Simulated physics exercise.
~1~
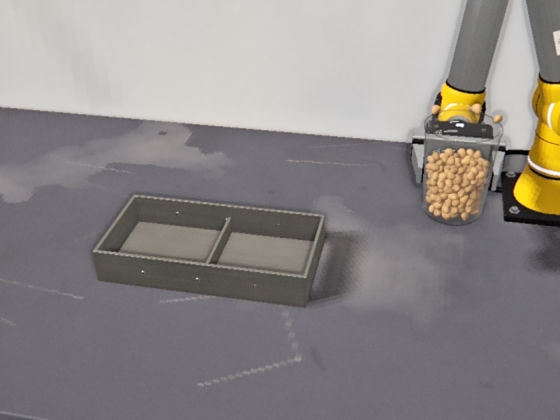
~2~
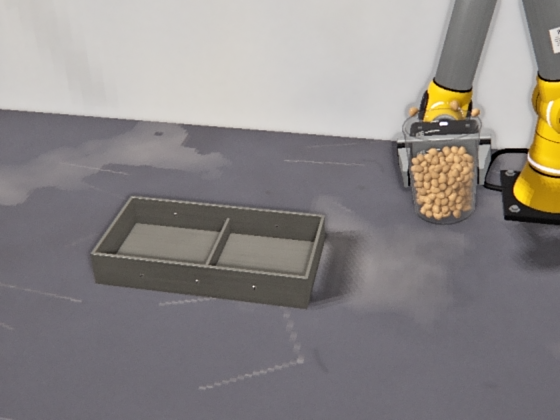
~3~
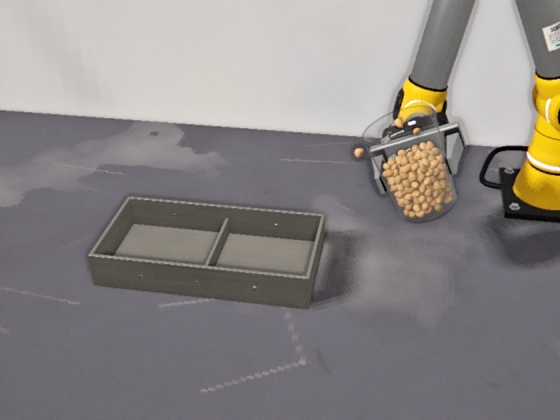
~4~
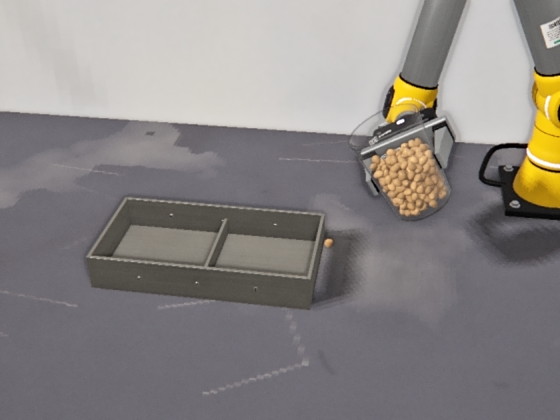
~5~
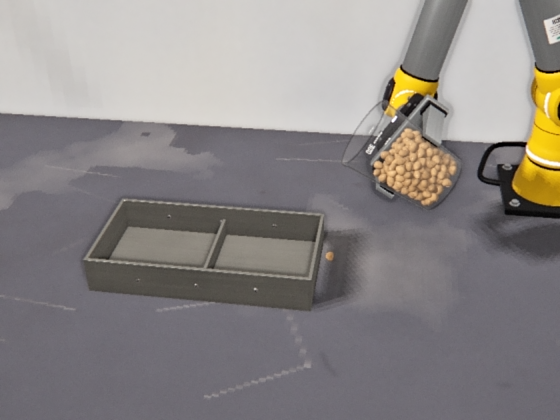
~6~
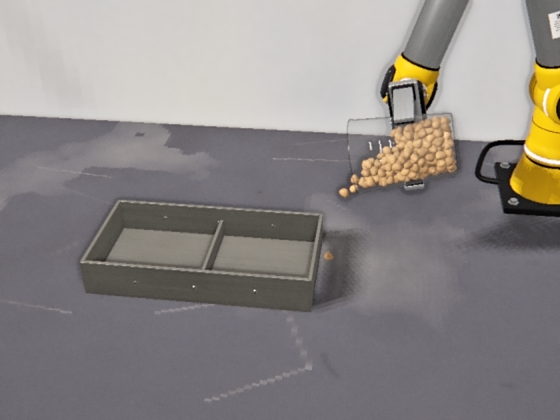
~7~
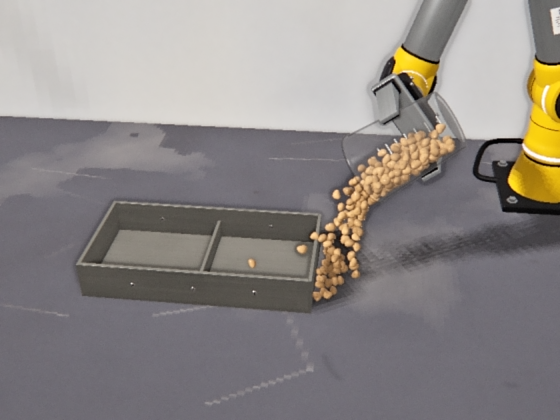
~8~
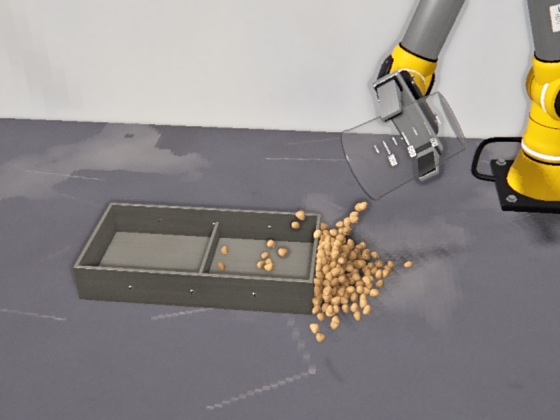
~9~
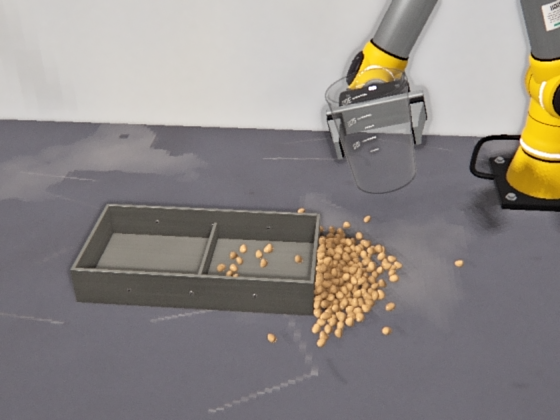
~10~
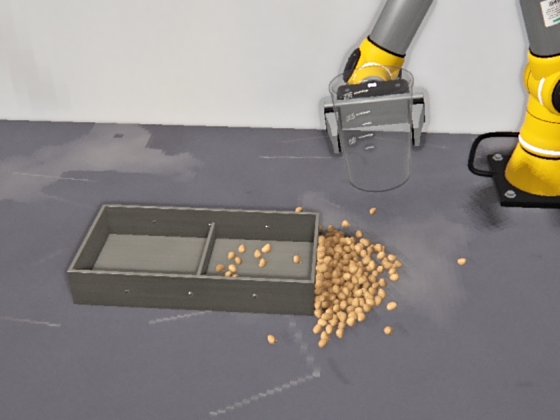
Robot arm tipping a clear tumbler of dried beans, spilling most beside a divided tray, then turning the emptied tumbler back up.
